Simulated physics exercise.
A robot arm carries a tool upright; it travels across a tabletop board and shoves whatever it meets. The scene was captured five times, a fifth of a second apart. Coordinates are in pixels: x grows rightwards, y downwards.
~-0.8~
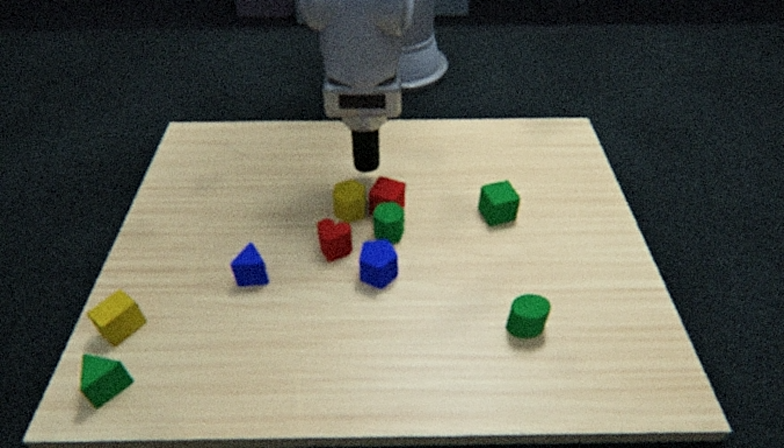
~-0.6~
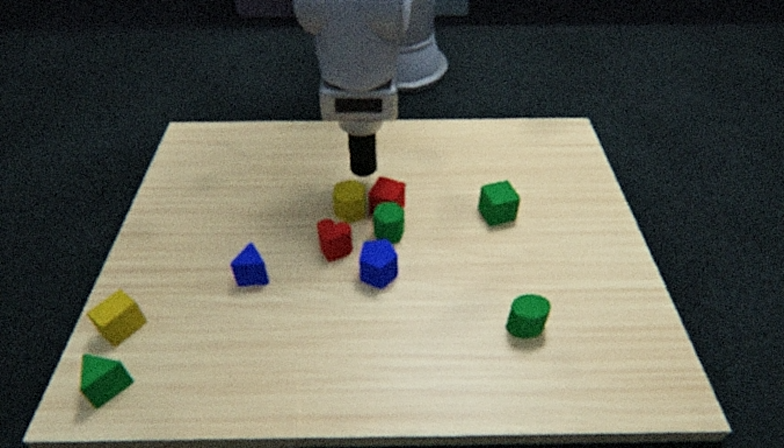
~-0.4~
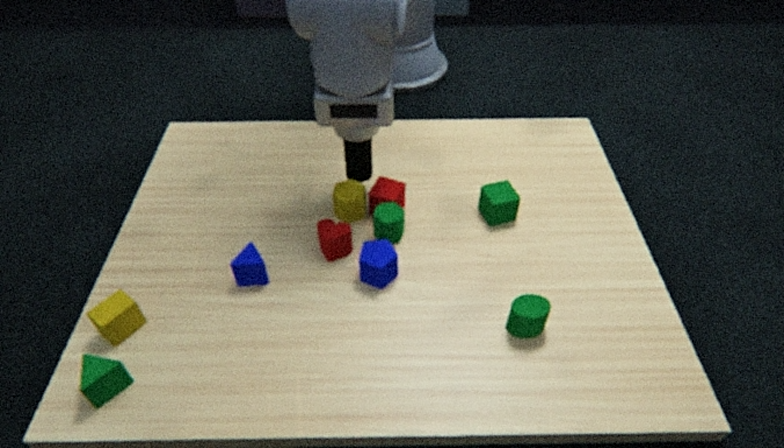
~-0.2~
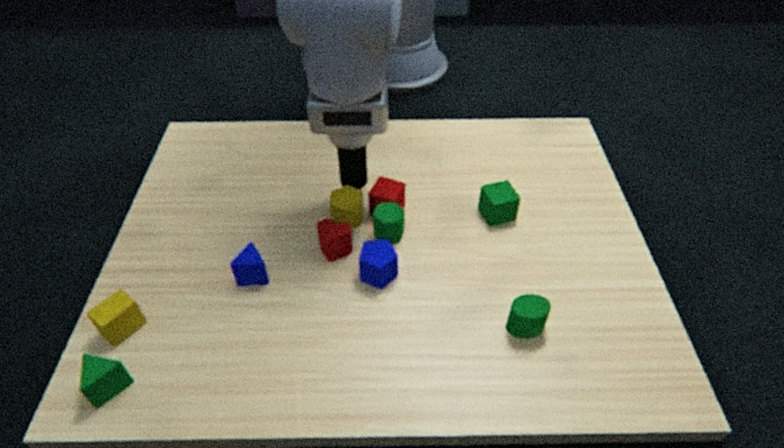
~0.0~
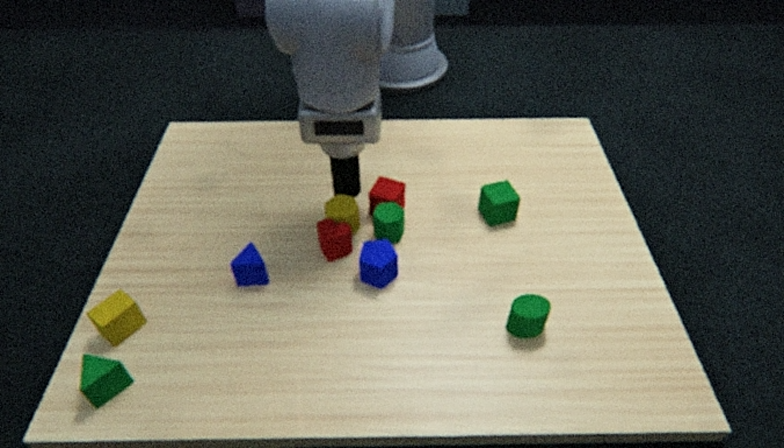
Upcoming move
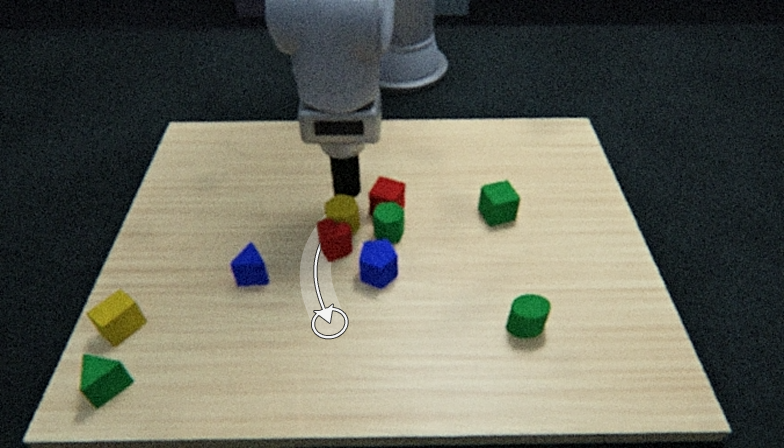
A robot arm above a wooden board of coloured blocks lowered its black tip toward the yellow block, then nudged it slightly down and left, closer to the red heart block, while the others stayed put.
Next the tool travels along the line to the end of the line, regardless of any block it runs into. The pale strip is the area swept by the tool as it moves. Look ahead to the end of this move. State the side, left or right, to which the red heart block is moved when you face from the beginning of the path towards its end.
Answer: Left.
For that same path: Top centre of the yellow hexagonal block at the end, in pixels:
Put as a pixel place, it's (332, 333).
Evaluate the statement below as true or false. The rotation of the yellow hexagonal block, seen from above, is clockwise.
The claim does not hold.
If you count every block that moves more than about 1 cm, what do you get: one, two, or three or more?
The number is two.
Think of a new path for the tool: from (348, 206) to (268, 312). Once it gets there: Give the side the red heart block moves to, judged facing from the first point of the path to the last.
The red heart block goes left.
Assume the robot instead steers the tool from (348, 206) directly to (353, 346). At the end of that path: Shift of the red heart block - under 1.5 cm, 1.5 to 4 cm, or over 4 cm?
The best fit is over 4 cm.
The drawn path runs from (348, 206) over (324, 239) and (316, 279) to (330, 323).
What follows on the original path. One third of the way, tool (321, 224); red heart block (329, 263), turned 35° anticlockwise; yellow hexagonal block (322, 241), turned 30° anticlockwise.
Two thirds of the way, tool (313, 265); red heart block (336, 307), turned 50° anticlockwise; yellow hexagonal block (320, 286), turned 45° anticlockwise.
At the end, tool (328, 307); red heart block (352, 356), turned 50° anticlockwise; yellow hexagonal block (332, 333), turned 35° anticlockwise; red square not moved.
